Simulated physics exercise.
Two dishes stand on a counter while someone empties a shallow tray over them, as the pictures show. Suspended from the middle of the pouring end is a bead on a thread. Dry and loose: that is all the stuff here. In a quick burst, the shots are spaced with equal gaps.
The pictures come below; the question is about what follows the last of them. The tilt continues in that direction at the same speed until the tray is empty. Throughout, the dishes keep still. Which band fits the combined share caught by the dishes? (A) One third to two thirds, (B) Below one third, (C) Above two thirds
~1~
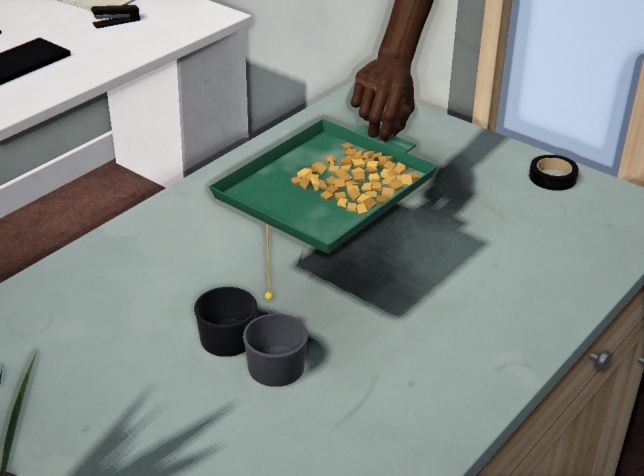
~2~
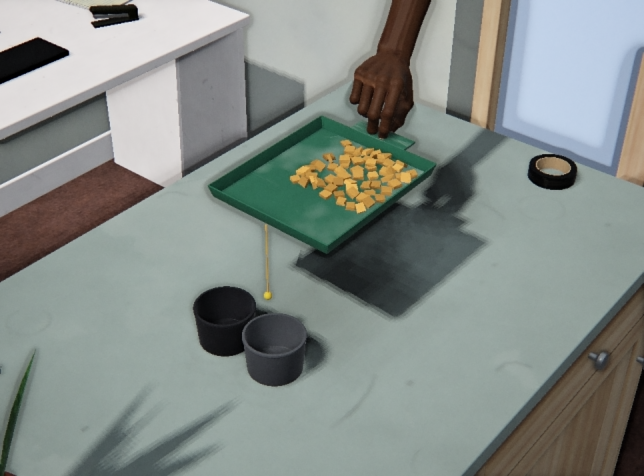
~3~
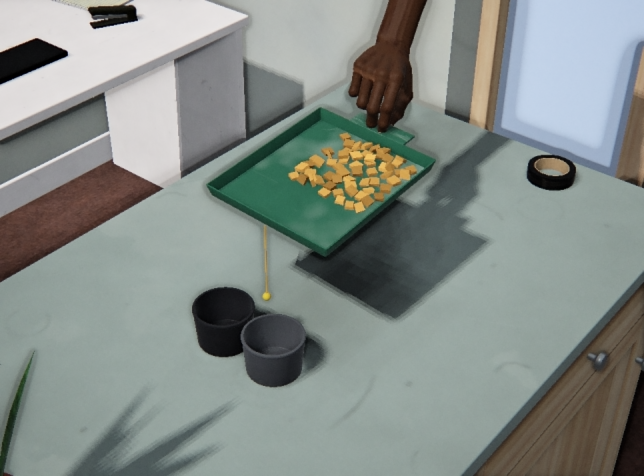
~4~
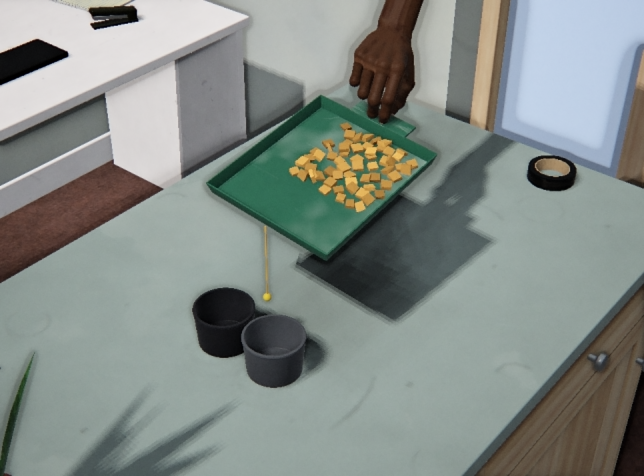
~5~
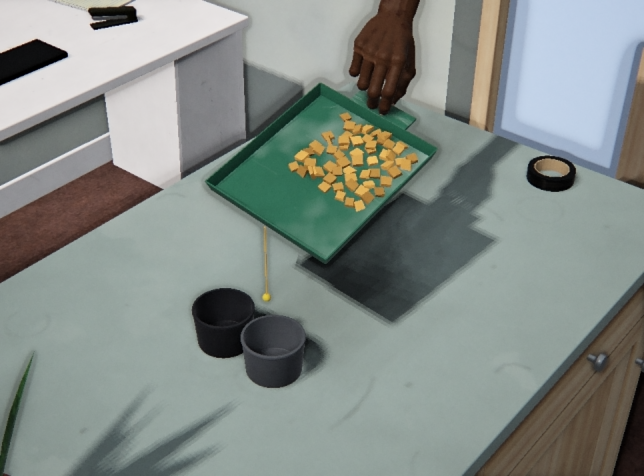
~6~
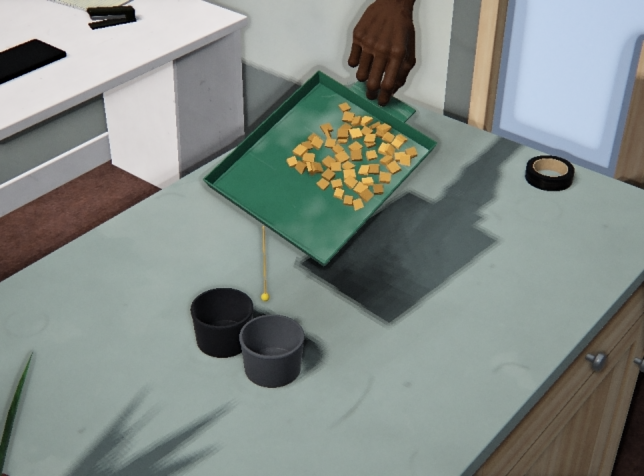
Below one third.
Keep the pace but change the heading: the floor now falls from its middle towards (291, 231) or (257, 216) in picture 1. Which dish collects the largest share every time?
So, first the one on the right side, and second the one on the left side.
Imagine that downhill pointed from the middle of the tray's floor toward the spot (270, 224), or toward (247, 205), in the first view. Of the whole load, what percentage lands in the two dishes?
Well, 60 percent for one and then 20 percent for the other.
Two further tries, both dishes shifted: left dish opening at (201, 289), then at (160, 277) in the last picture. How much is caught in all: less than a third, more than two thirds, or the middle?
In order of the places: Under a third, then under a third.
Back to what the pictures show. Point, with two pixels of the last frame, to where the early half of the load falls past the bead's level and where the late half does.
The opening half passes (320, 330), the closing half (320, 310).
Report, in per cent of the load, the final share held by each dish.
Per hundred pieces, the left dish ends with about 0 and the right dish with about 10.
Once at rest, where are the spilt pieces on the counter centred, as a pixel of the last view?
Roughly at pixel (322, 370).
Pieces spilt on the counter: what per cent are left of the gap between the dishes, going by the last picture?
Estimate: Roughly 0 %.
Shortly afterwards, tray tipped steeply; all but a few on the tray; a little in the air.
Next, tray tipped past a quarter turn; a little on the tray; a little in the right dish; near two thirds outside both; near a quarter in the air.
Some moments later, tray tipped past a quarter turn; a little in the right dish; the bulk outside both.
In the end, tray tipped past a quarter turn; a little in the right dish; none at all in the left dish; the bulk outside both.
